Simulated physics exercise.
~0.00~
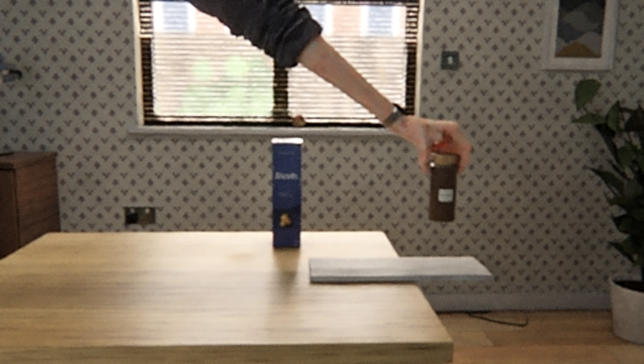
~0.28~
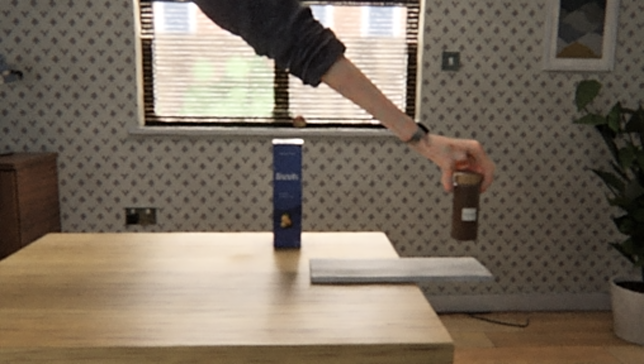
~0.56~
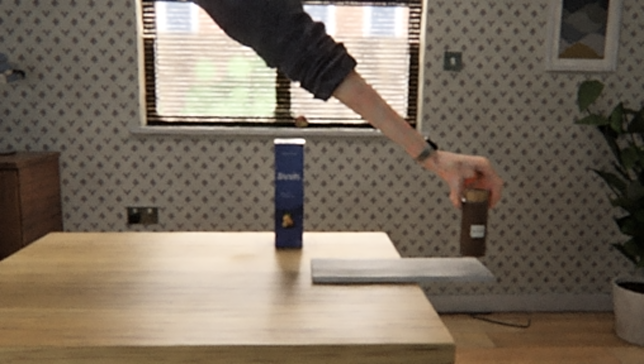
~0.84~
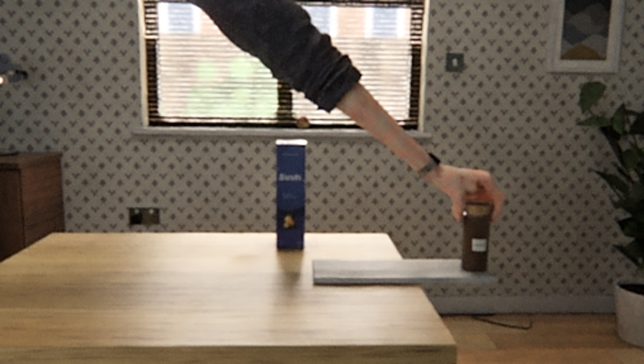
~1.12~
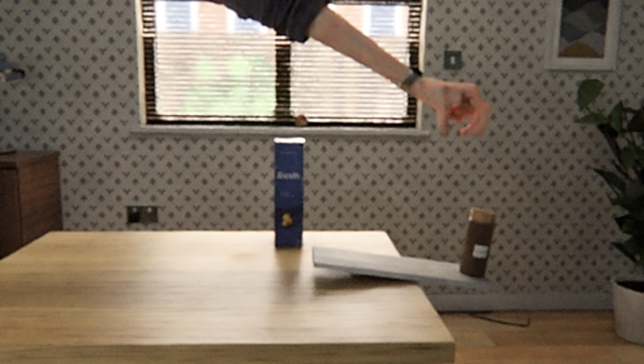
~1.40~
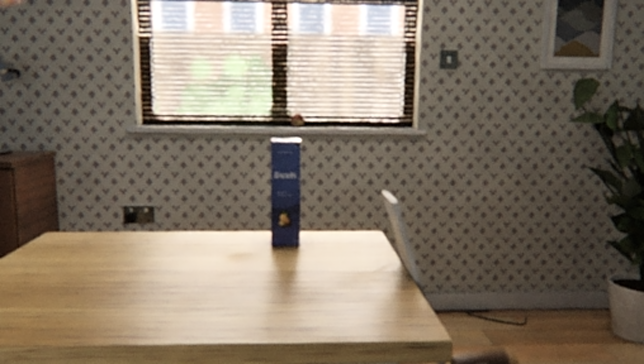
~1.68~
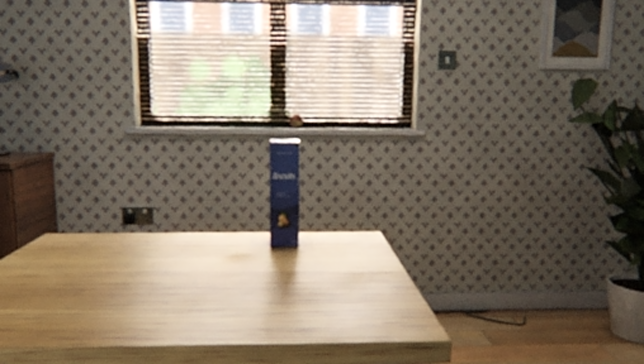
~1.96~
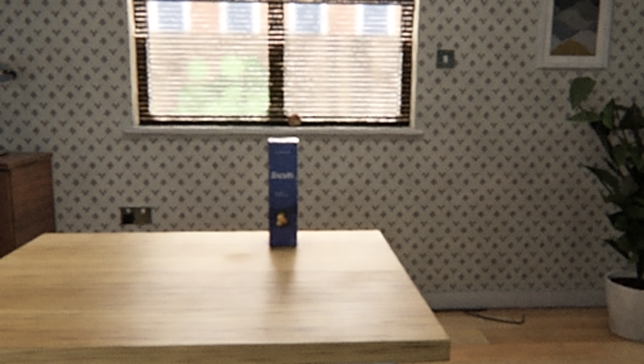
At a wooden table near a window, a hand lowered a brown shaker onto the overhanging end of a pale plank and let go, and the plank tipped off the edge, dropping out of sight with the shaker while the blue carton stayed standing.
